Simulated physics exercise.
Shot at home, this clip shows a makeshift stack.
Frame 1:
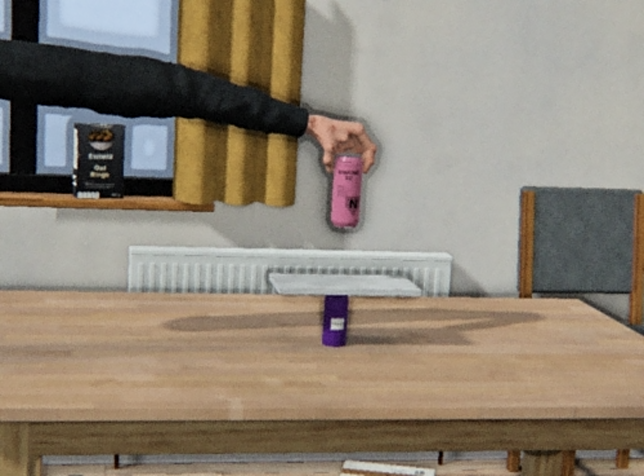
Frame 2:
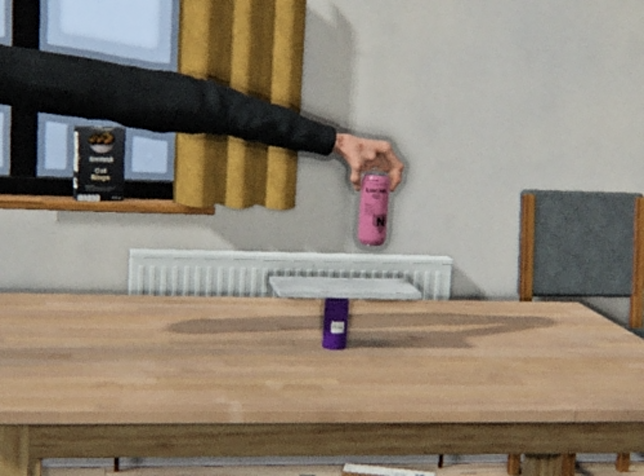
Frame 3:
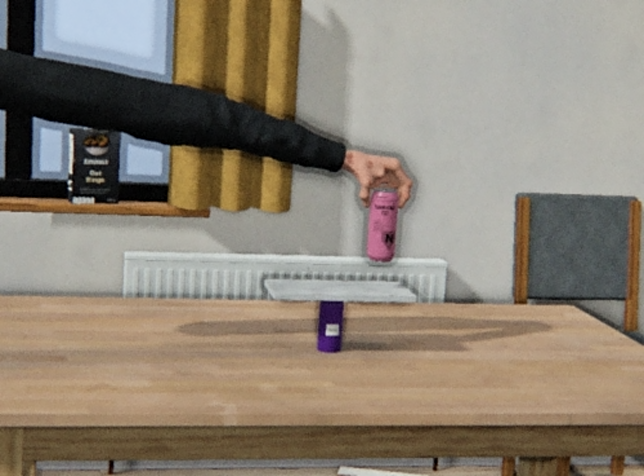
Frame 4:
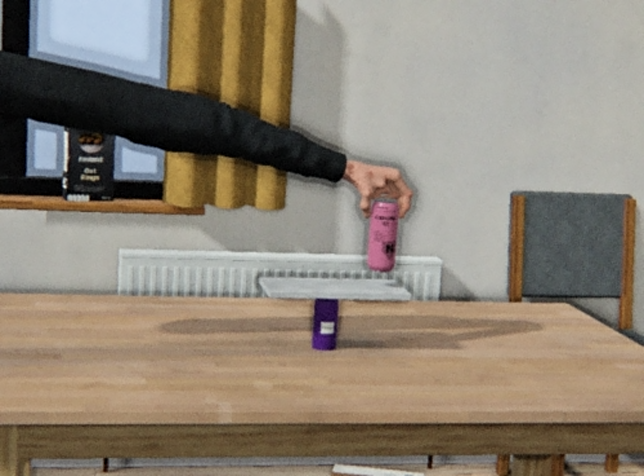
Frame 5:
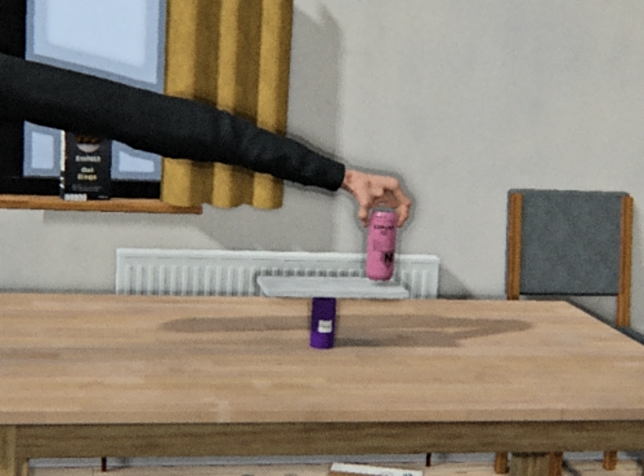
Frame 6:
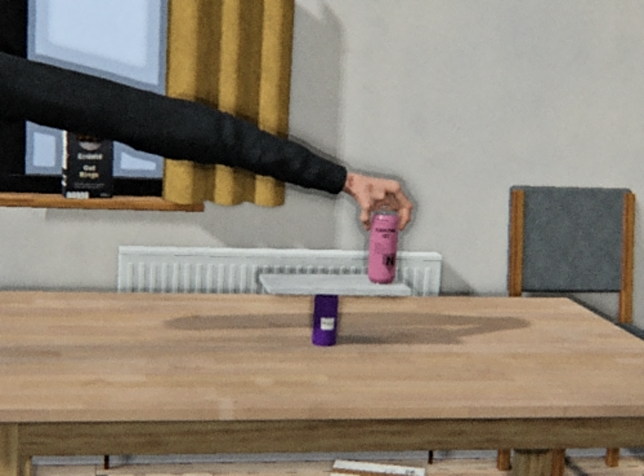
The video shows a hand reaching from the left with a pink can above a white board balanced on a purple can. The hand moves right and lowers the can onto the board's right side, still holding it.
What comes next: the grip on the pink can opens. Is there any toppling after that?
I predict the stack won't bear it.
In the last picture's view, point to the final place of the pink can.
I'd point to roughly (458, 329).
Then, 0.50 s past the last view, pink can now fallen; white board rocked 49° from its first pose.
Then, 0.70 s past the last view, white board now fallen; purple shaker rocked 61° from its first pose.
Finally, fallen, white board, purple shaker and pink can. Final places as the last picture's camera would see them, pink can near (458, 329). The stack comes apart.
